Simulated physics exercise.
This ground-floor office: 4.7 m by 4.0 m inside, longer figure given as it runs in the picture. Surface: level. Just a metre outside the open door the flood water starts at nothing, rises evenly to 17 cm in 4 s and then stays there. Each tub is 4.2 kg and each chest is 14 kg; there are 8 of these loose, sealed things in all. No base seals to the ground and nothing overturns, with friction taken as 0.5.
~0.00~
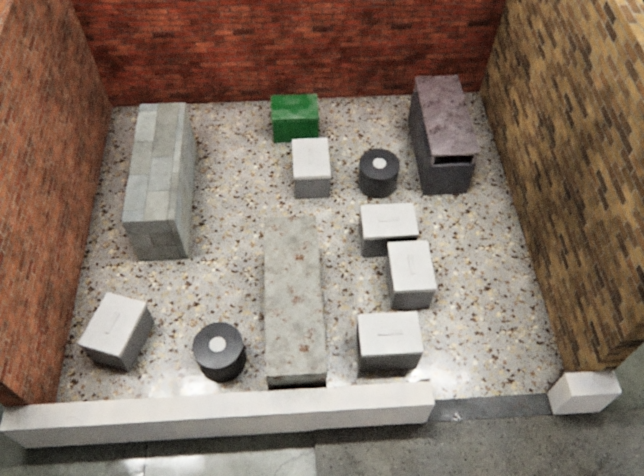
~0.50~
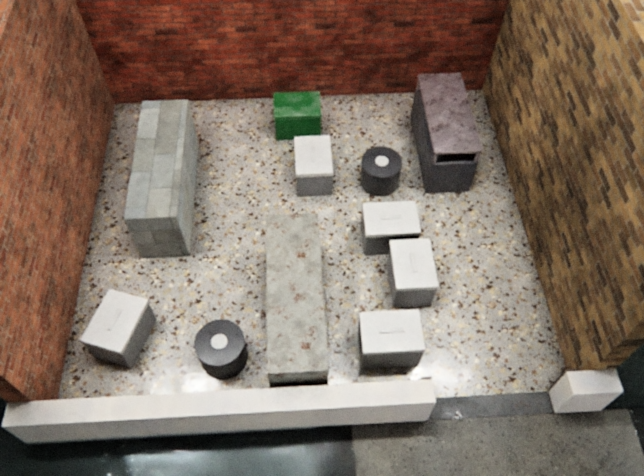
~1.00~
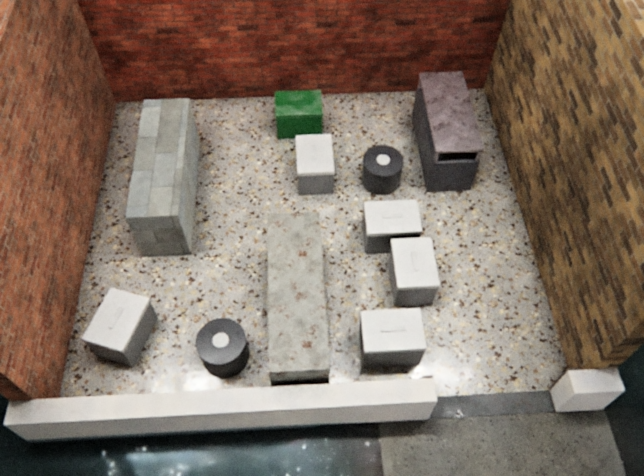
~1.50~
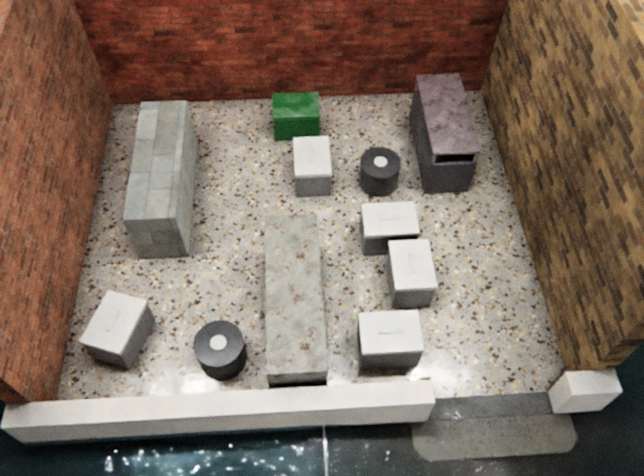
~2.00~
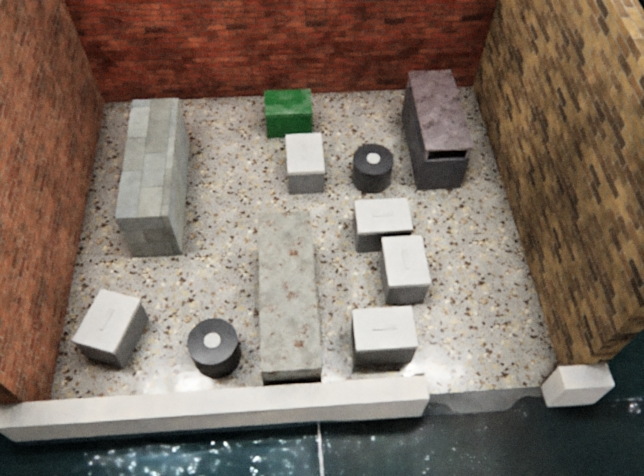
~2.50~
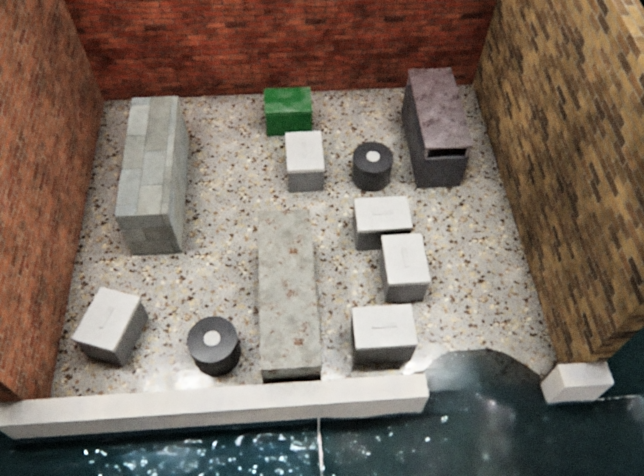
Brick walls, red at the left and back and tan at the right, enclose a speckled-floored room seen from high in front. Two long grey blocks, white-topped boxes, two dark round tubs, a small green block and a purple-topped one stand behind a low white front wall. Dark water spreads rightward across the ground outside, then enters through the right-hand gap, while the blocks stay put and the view shifts slightly.
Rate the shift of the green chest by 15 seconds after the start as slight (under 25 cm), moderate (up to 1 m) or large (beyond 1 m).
Large.
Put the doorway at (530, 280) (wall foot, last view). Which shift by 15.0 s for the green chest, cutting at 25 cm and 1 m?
As for the green chest, it winds up a long way off.
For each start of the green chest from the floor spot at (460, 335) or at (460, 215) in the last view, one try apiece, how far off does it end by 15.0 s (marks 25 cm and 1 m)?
Goes far off, then goes far off.
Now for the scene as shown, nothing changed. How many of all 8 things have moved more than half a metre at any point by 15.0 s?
The total is 5.
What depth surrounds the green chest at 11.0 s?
I'd say around 6 cm.
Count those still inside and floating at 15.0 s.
6 at that moment.
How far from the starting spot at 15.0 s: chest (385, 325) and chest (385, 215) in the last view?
Respectively 20 and 150 cm.
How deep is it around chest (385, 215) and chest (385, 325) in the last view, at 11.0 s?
Depths: Near 7 cm, then near 6 cm.
After 3.5 s the green chest is near (288, 100), 0.0 m from its start, aground; 0 afloat.
After 6.8 s the green chest is near (288, 100), 0.0 m from its start, aground; 0 afloat.
After 11.0 s the green chest is near (232, 103), 0.7 m from its start, aground; 4 afloat.
After 15.0 s the green chest is near (86, 261), 2.9 m from its start, afloat; 6 afloat.
